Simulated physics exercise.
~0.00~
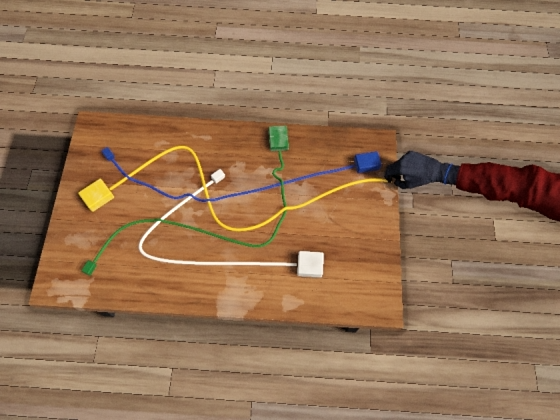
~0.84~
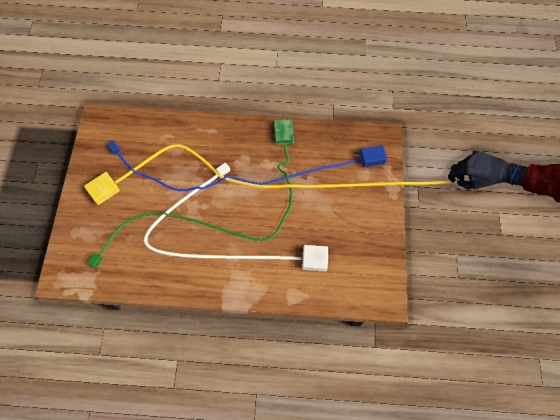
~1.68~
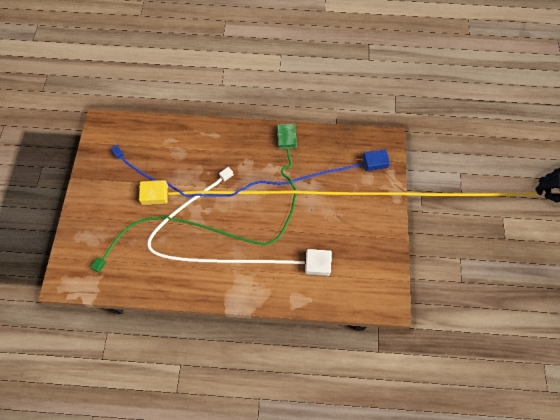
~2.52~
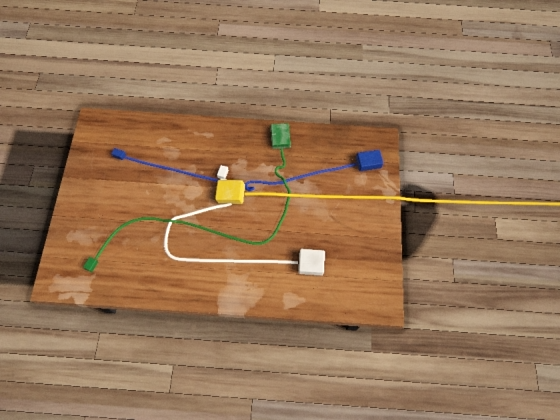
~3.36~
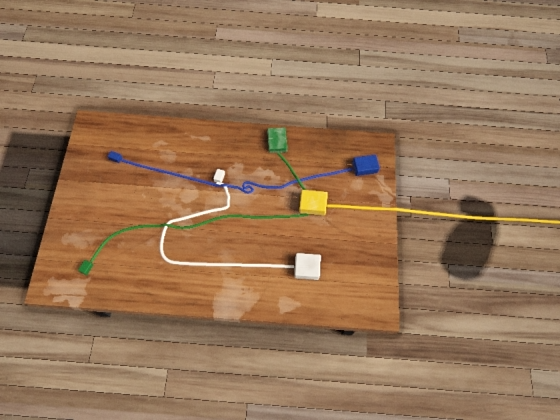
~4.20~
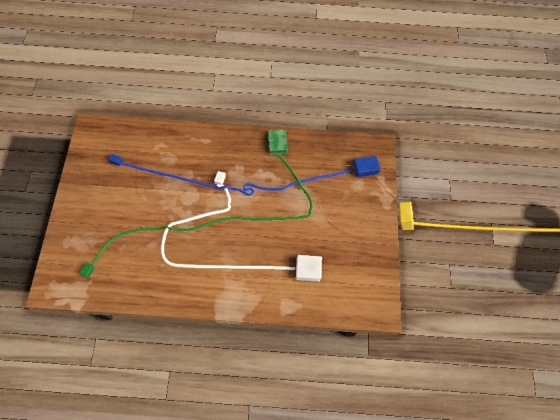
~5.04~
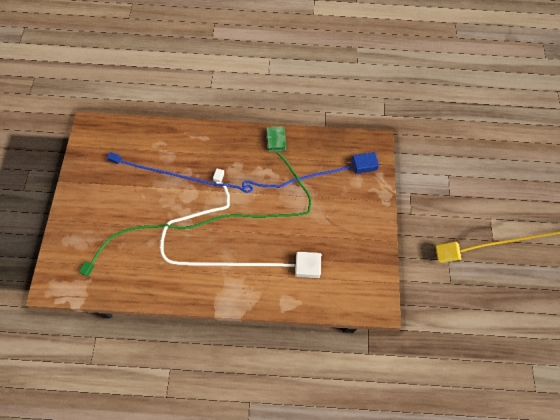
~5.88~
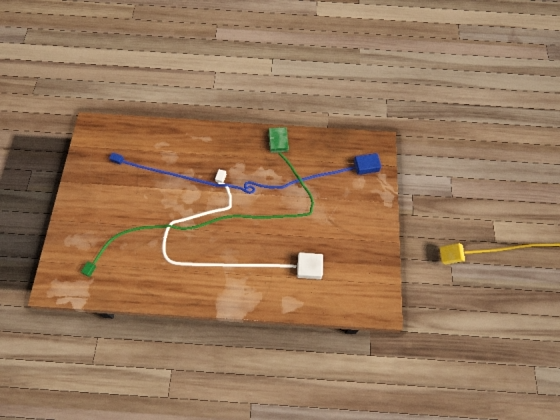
A dark-gloved hand in a red sleeve grips the end of a yellow lead at the right of a worn wooden tabletop, seen from above over a plank floor. Yellow, blue, green and white leads with block chargers cross one another on it. The hand pulls the yellow lead rightward and passes out of view. The yellow charger slides across the table, disturbing the blue, white and green leads, and tips over the right edge. It ends on the floor, while the blue, green and white chargers remain in place on the table.
